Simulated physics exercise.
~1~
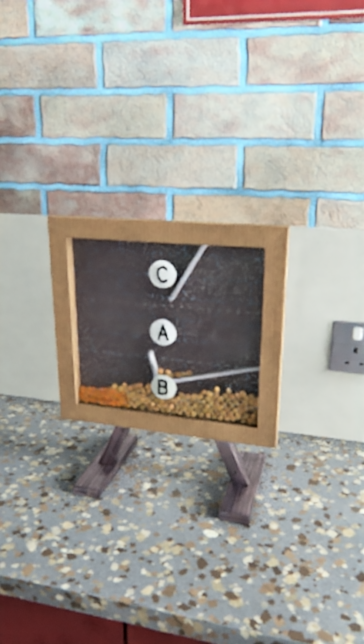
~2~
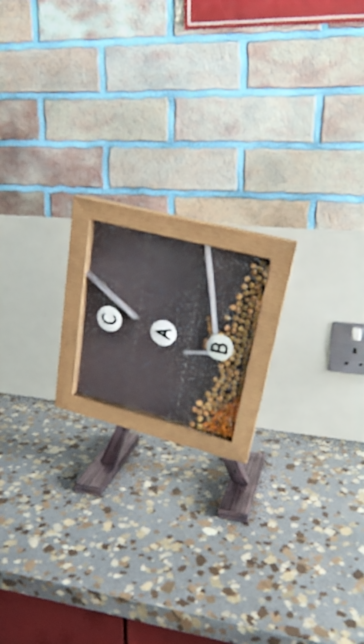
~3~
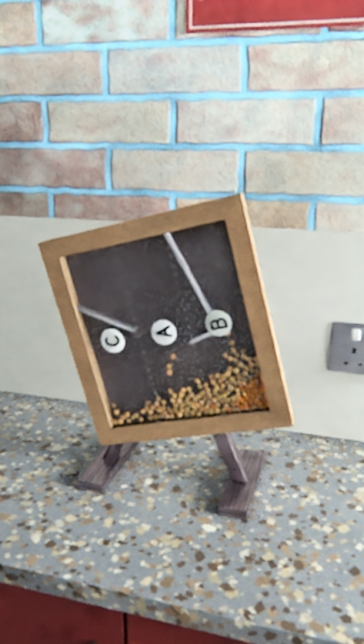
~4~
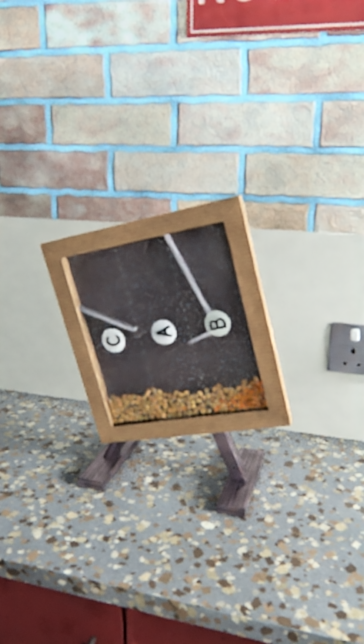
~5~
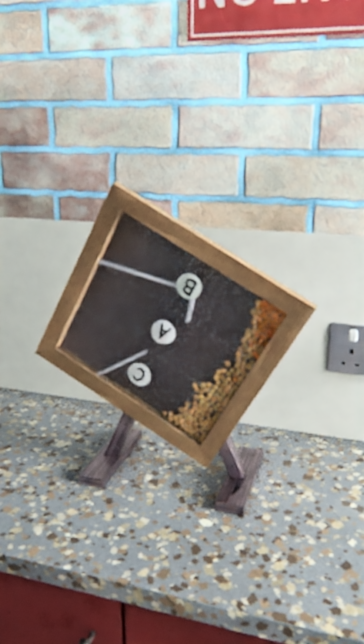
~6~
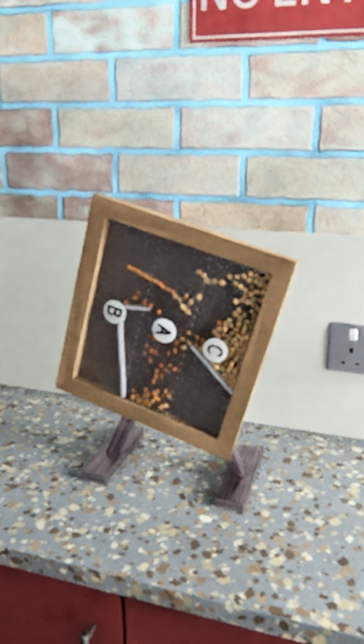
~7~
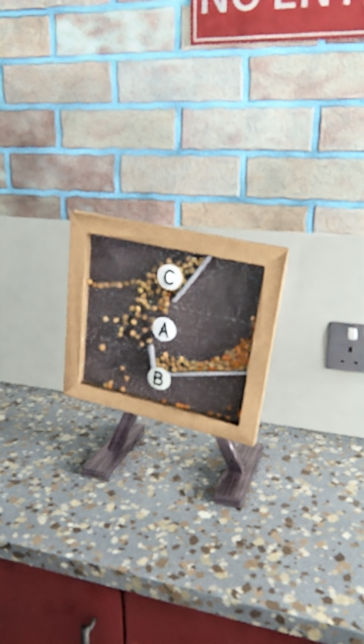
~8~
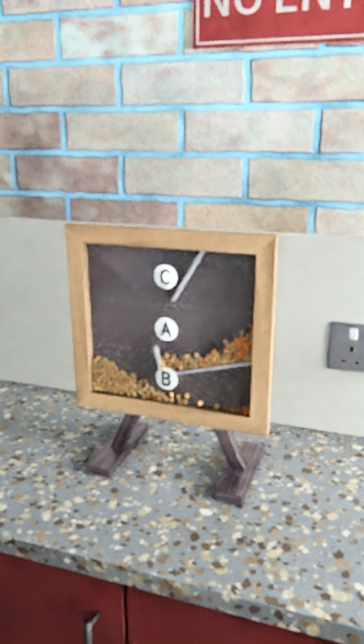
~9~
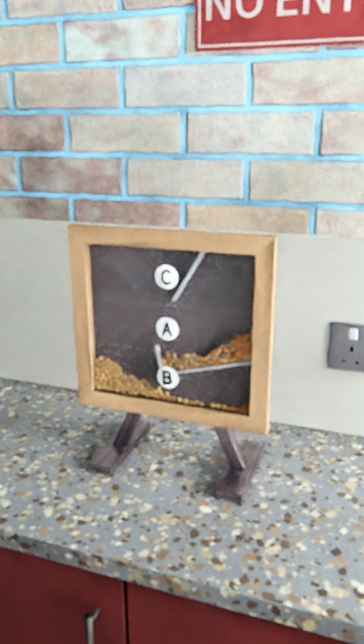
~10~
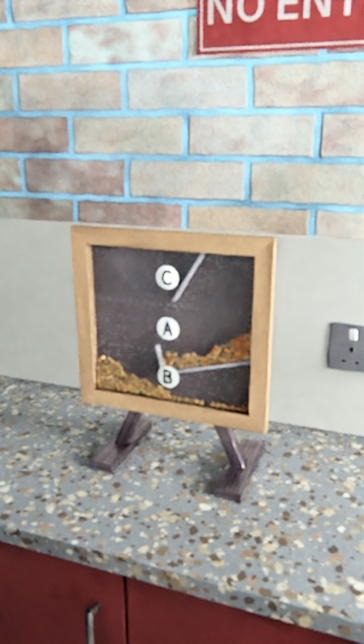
Framed case of wooden beads turning anticlockwise on a stand, pausing, then completing the circle, beads settling low around letter B.
